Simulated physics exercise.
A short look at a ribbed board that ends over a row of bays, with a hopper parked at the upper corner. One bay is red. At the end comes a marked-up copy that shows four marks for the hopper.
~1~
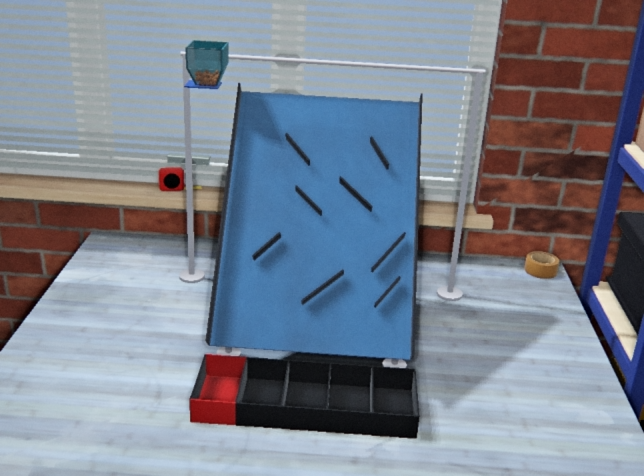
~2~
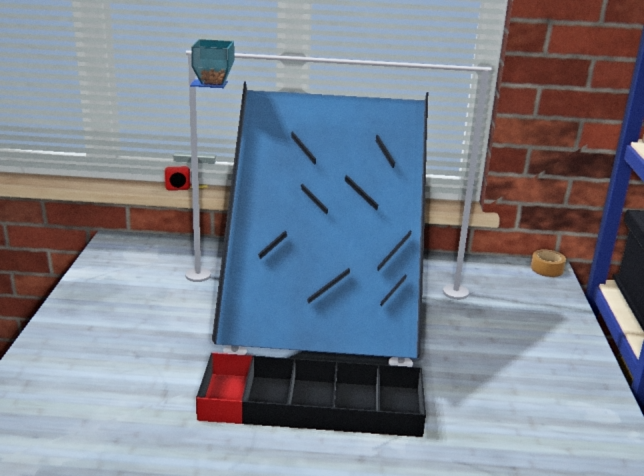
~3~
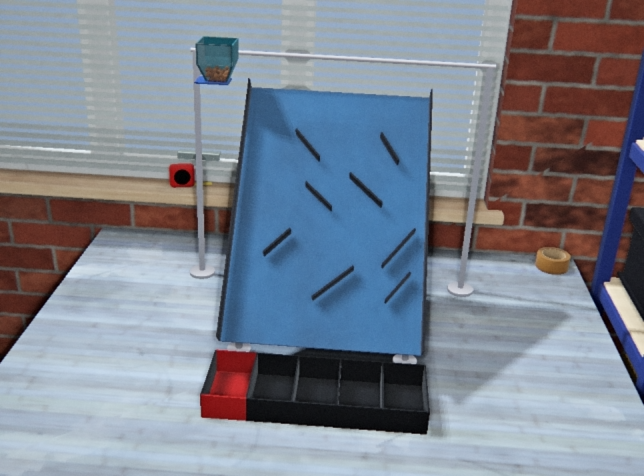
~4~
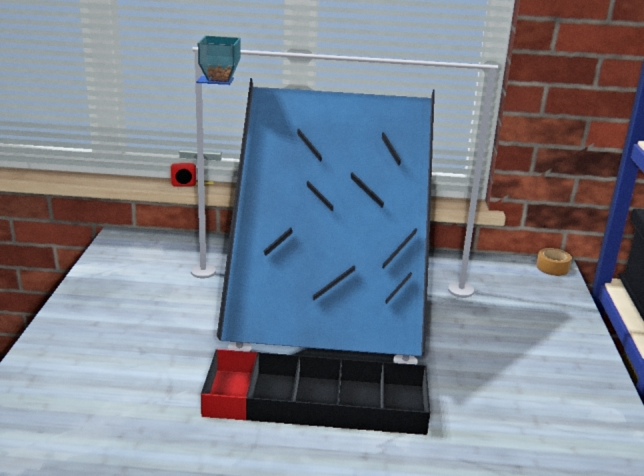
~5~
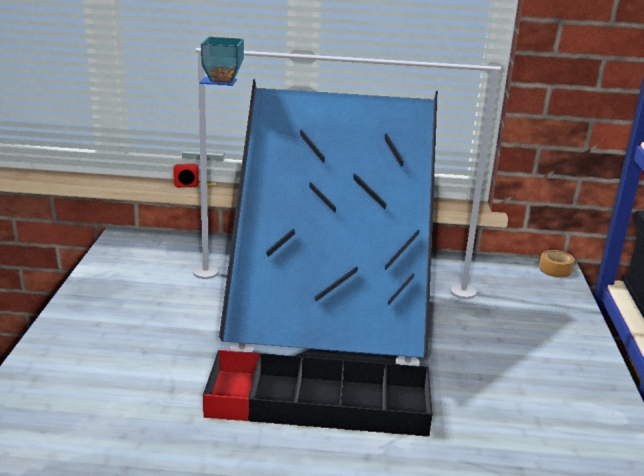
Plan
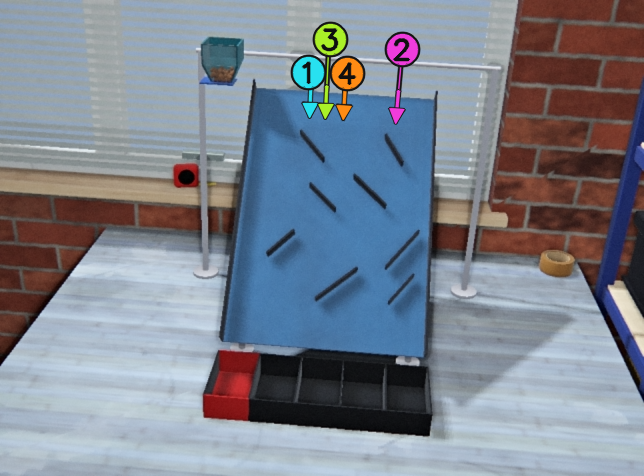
A tilted blue board with dark slanted ribs stood above a row of five bays, the leftmost red, with a filled hopper at the upper left; nothing moved except the view, which shifted slightly.
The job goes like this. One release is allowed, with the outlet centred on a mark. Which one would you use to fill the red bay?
Take 1.
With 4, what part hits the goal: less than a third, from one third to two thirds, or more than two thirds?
It is less than a third.
On the marked copy, mark 1 meets the board at (309, 112); mark 2 meets the board at (396, 118); mark 3 meets the board at (325, 113); mark 4 meets the board at (343, 114).
Choosing 1, roughly a third in the red bay, roughly two thirds in other bays, just a few outside the box.
Choosing 2, not one piece in the red bay, almost all in other bays.
Choosing 3, about a tenth in the red bay, almost all in other bays.
Choosing 4, about a tenth in the red bay, the larger part in other bays, about a tenth outside the box.
